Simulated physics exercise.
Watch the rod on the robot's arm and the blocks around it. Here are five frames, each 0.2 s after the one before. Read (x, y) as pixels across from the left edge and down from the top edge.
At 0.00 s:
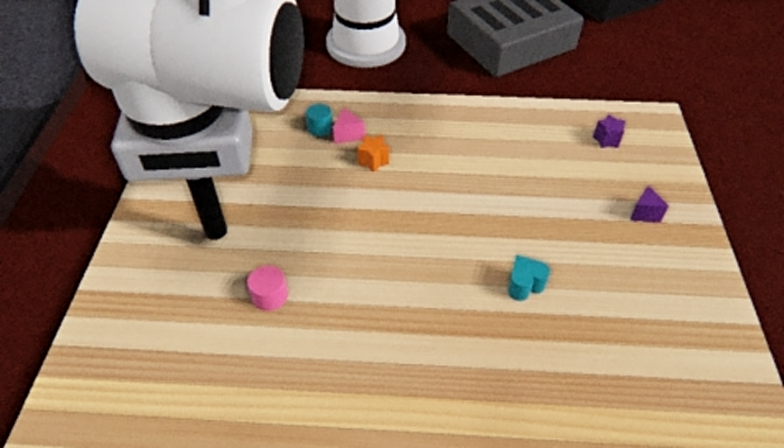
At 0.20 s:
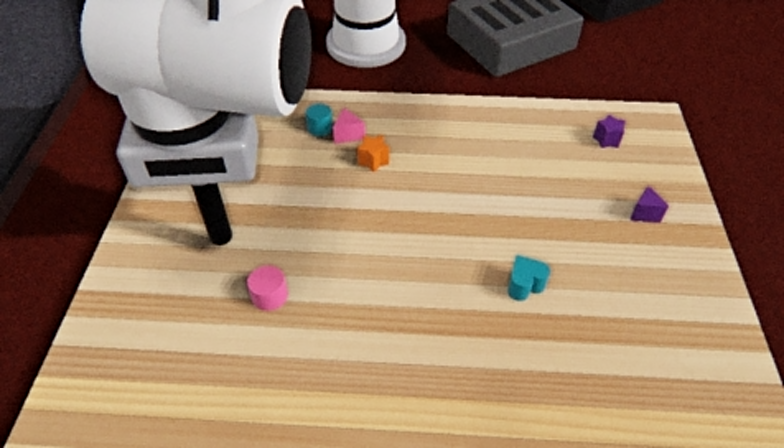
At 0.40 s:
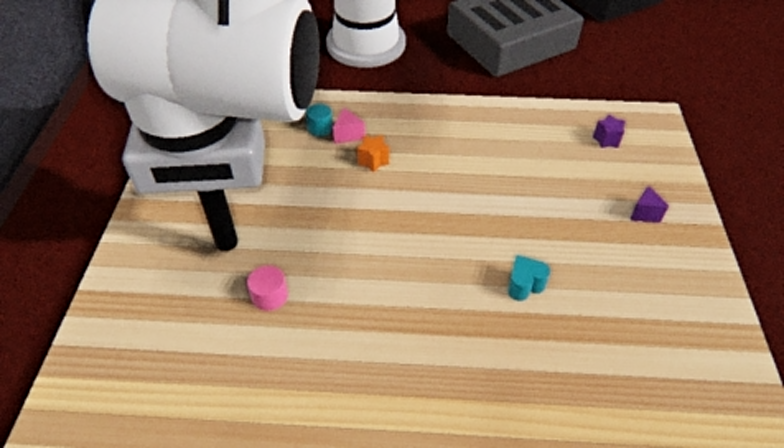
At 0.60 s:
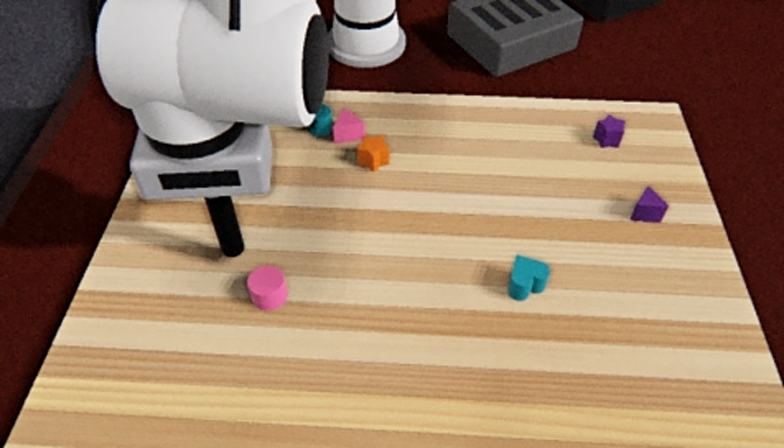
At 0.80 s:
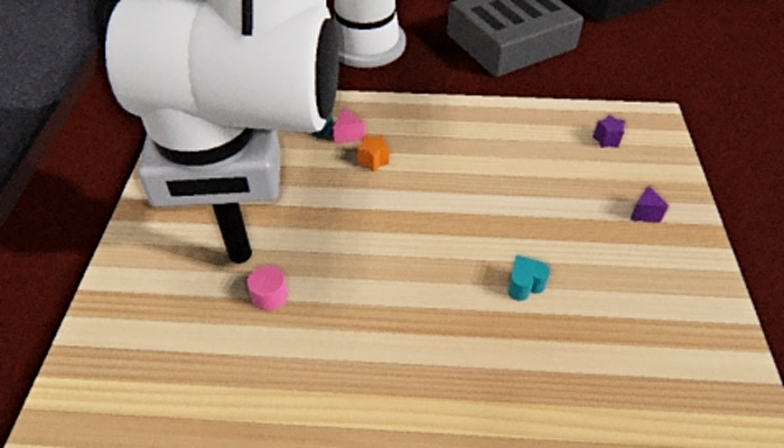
On a striped wooden board scattered with small colored blocks, a white robot arm slid its black rod a short way right and toward the viewer, nearing the pink round block while every block stayed still.
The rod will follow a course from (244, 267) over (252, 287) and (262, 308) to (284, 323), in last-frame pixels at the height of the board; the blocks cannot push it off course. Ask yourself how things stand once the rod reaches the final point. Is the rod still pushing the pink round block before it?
I'd say yes.
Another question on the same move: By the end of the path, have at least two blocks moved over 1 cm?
Answer: No.
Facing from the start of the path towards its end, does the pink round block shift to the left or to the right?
Shifted left.
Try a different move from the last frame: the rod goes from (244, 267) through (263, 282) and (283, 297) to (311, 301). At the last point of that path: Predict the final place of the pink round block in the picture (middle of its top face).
The point I'd pick in the picture is (294, 312).
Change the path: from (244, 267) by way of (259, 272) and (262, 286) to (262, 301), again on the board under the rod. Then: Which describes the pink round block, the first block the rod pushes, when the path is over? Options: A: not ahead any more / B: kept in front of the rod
B: Kept in front of the rod.
What follows on the original path. Halfway along, rod (253, 289); pink round block (279, 293).
At the end, rod (282, 312); pink round block (313, 307).
